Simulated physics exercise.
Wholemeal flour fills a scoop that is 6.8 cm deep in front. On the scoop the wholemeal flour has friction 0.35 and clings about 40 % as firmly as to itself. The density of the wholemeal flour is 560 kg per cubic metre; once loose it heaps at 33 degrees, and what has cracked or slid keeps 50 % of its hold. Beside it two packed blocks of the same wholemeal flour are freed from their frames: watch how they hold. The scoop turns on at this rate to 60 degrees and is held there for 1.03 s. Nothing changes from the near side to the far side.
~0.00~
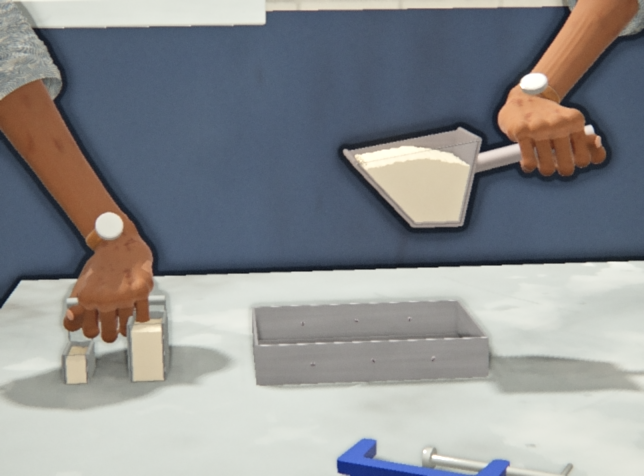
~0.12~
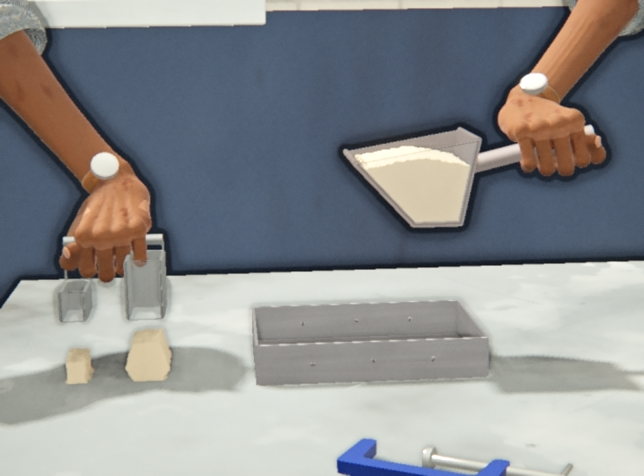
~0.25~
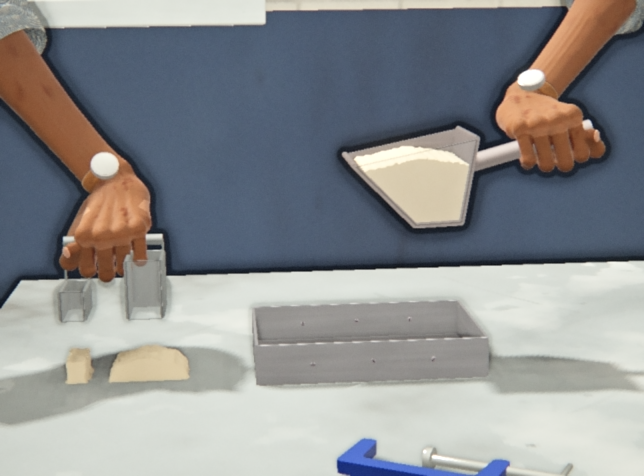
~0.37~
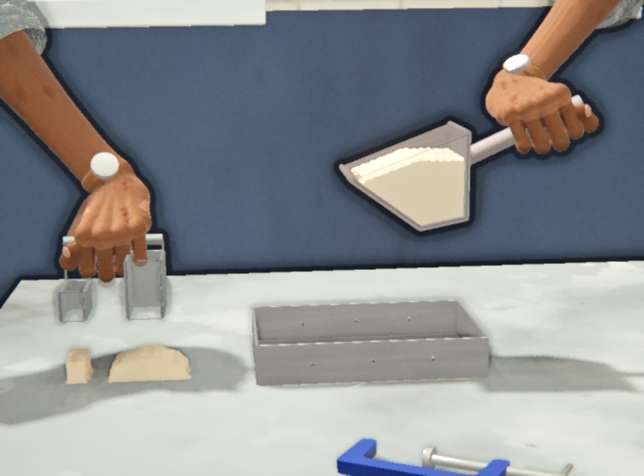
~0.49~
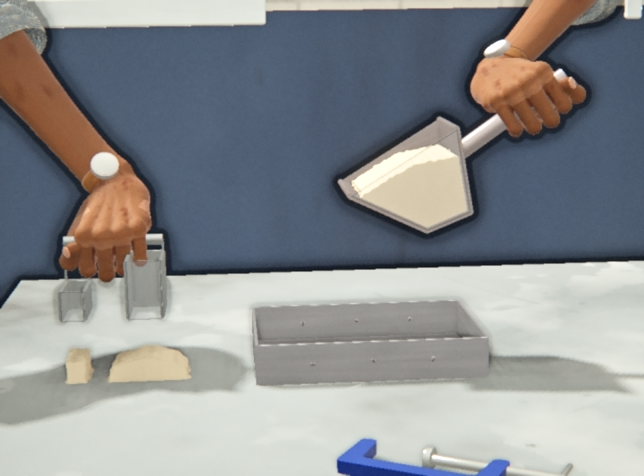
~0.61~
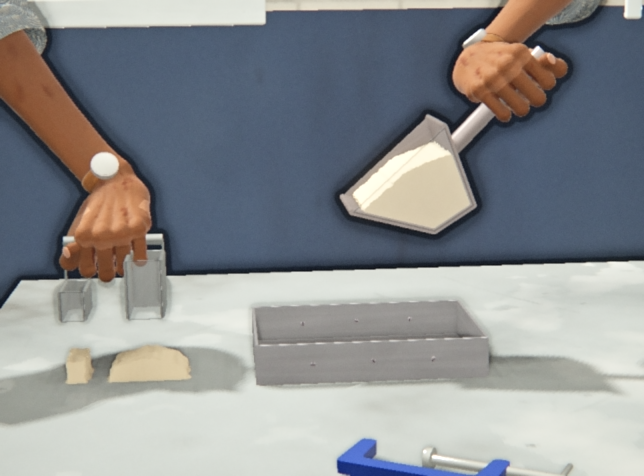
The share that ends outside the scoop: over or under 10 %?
Expect over 10 %.
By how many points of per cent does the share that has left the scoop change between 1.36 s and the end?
Some 3 per cent.
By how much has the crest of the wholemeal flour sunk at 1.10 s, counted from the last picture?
Some 2.5 cm.
After 0.83 s, the scoop is at 52 degrees and 0 % has left it.
After 1.10 s, the scoop is at 60 degrees and 6 % has left it.
After 1.36 s, the scoop is at 60 degrees and 33 % has left it.
After 1.62 s, the scoop is at 60 degrees and 36 % has left it.
After 1.85 s, at the end, the scoop is at 60 degrees and 36 % has left it.
